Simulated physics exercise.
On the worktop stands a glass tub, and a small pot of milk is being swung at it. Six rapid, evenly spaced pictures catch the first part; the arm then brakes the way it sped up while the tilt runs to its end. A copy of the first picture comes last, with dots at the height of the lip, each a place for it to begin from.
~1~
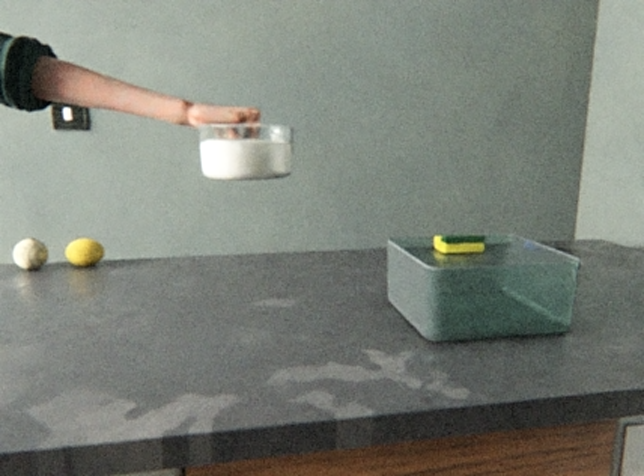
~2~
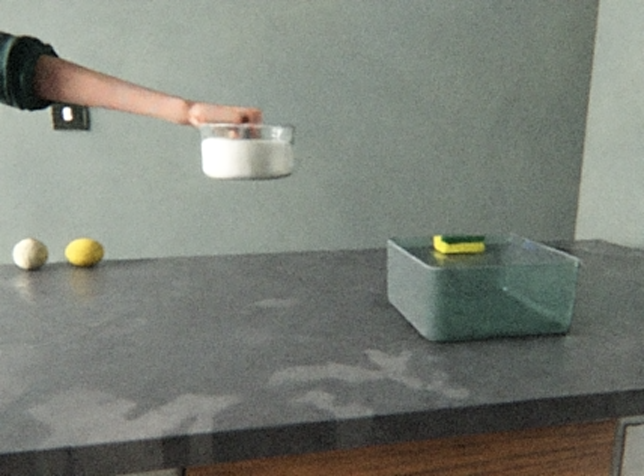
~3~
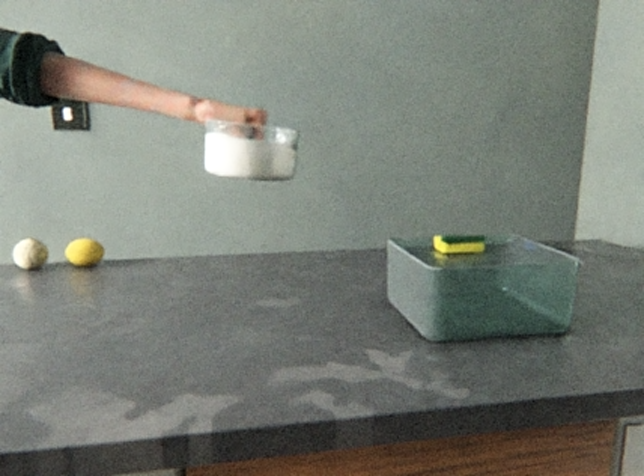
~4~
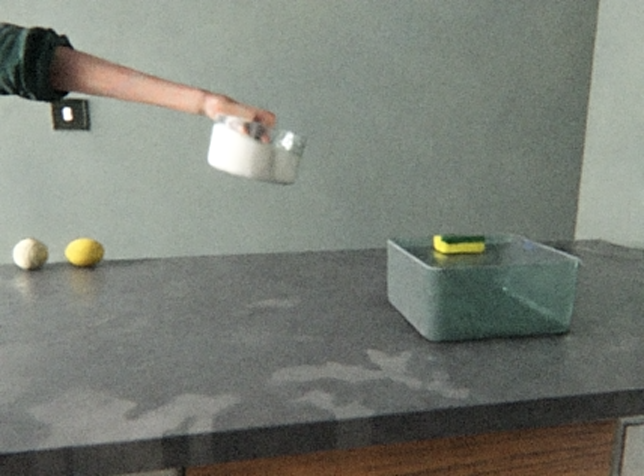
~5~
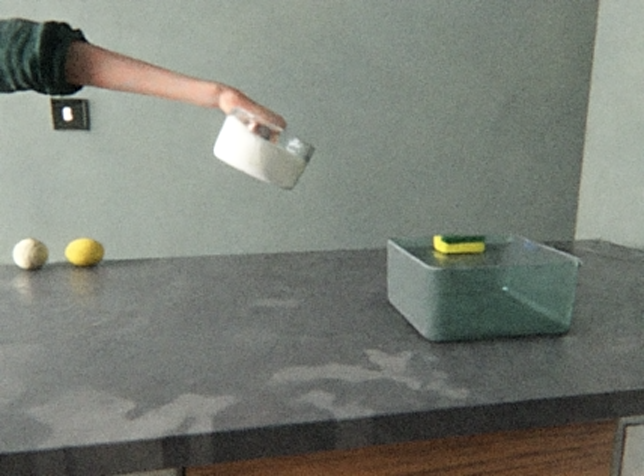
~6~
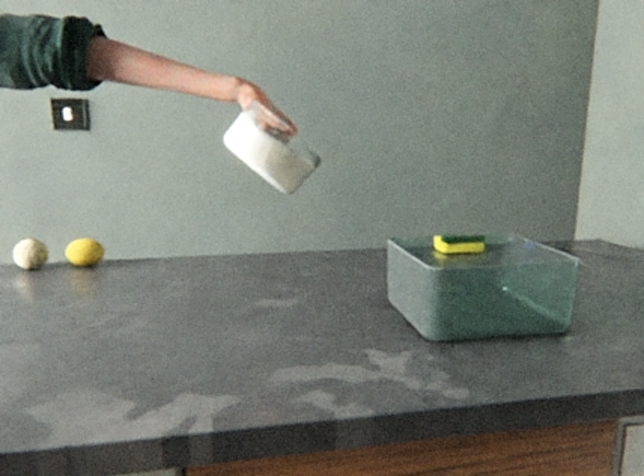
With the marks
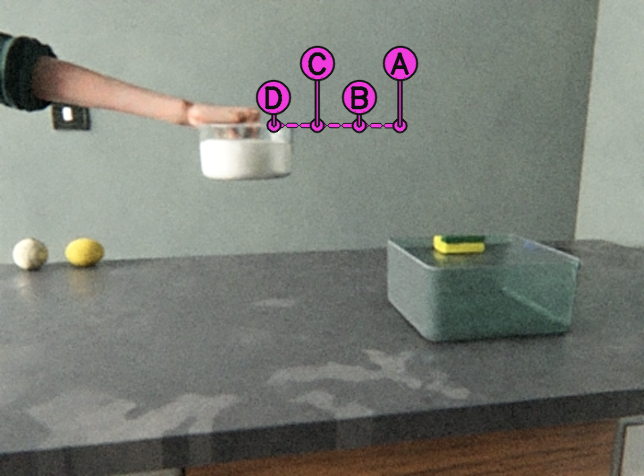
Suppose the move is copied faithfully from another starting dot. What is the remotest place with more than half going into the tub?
The limit is C.
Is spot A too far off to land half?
No, not at all.
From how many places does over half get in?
Three.
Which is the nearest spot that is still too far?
The answer is D.
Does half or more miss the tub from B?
No.
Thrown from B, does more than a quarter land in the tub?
Yes, clearly.
On the marked copy, A at (400, 125); B at (359, 125); C at (317, 125); D at (273, 125).
For spot A, about 83 % lands in the tub, 10 % falls short and 7 % goes beside or beyond.
For spot B, about 72 % lands in the tub, 4 % falls short and 24 % goes beside or beyond.
For spot C, about 75 % lands in the tub, 9 % falls short and 16 % goes beside or beyond.
For spot D, about 2 % lands in the tub, 95 % falls short and 3 % goes beside or beyond.
